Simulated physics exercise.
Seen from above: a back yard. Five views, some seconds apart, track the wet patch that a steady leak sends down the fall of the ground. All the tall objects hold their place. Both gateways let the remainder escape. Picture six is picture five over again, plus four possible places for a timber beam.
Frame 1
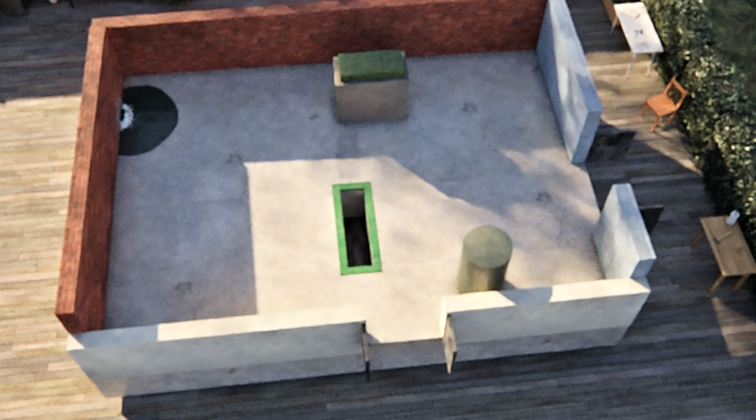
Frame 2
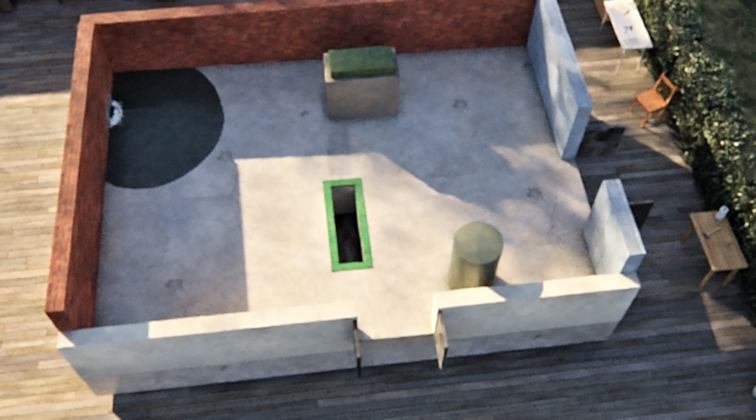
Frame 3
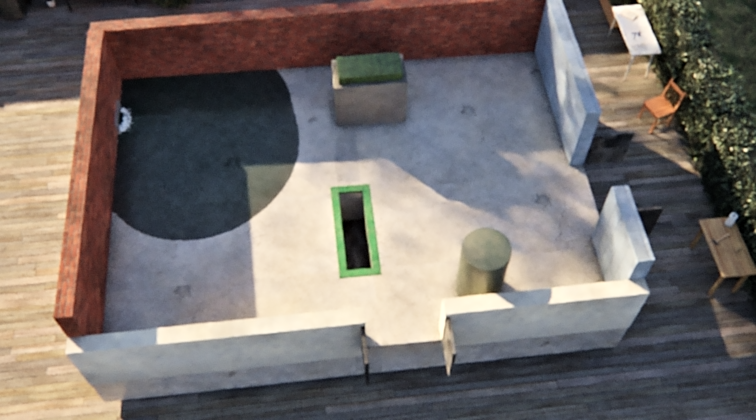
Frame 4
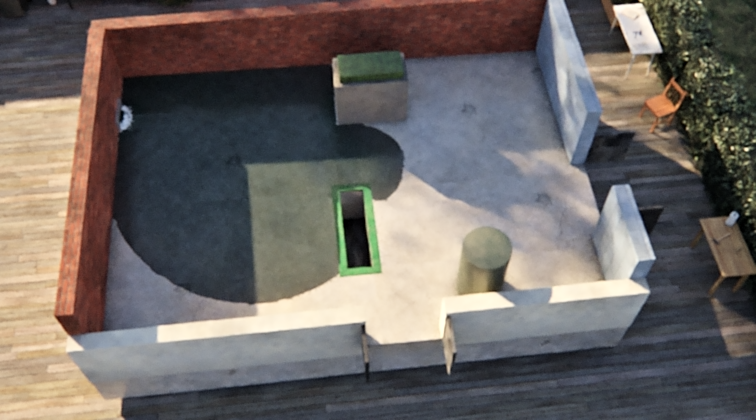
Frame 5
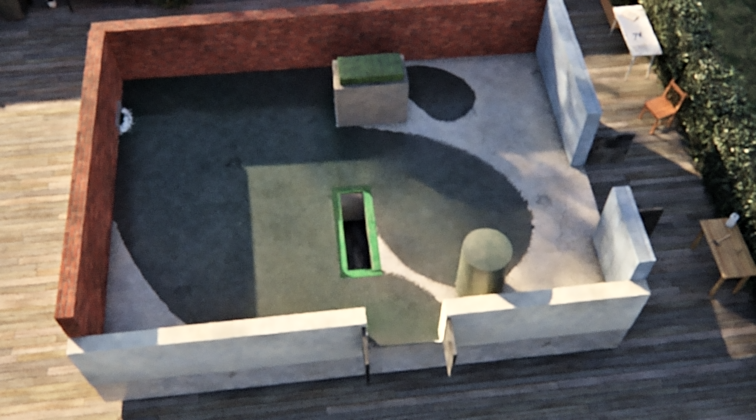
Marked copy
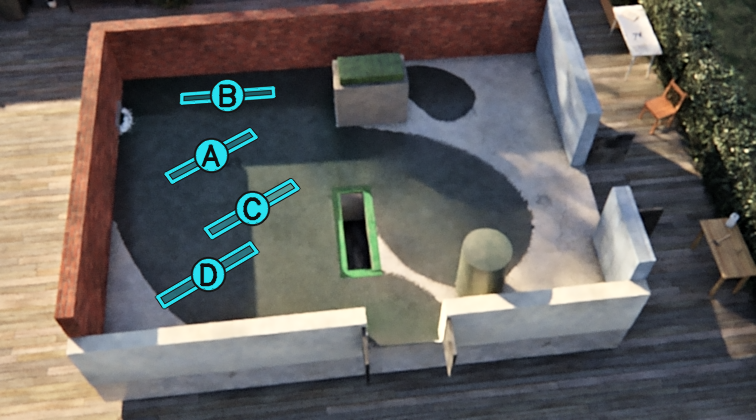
A dark wet patch spreads from the left wall across the yard, reaching the green drain.
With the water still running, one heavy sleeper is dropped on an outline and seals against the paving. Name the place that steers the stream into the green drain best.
D beats the others.
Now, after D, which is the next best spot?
B it is.
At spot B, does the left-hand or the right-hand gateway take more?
More leaves on the right.
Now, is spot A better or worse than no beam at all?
Spot A is worse.
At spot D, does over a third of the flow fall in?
Yes.
On the marked copy, A from (169, 178) to (252, 133); B from (181, 98) to (273, 92); C from (208, 233) to (294, 184); D from (161, 301) to (253, 247).
With A, about 20 % of the stream goes into the green drain, about 80 % out by the gates.
With B, about 35 % of the stream goes into the green drain, about 65 % out by the gates.
With C, about 16 % of the stream goes into the green drain, about 83 % out by the gates.
With D, about 49 % of the stream goes into the green drain, about 51 % out by the gates.
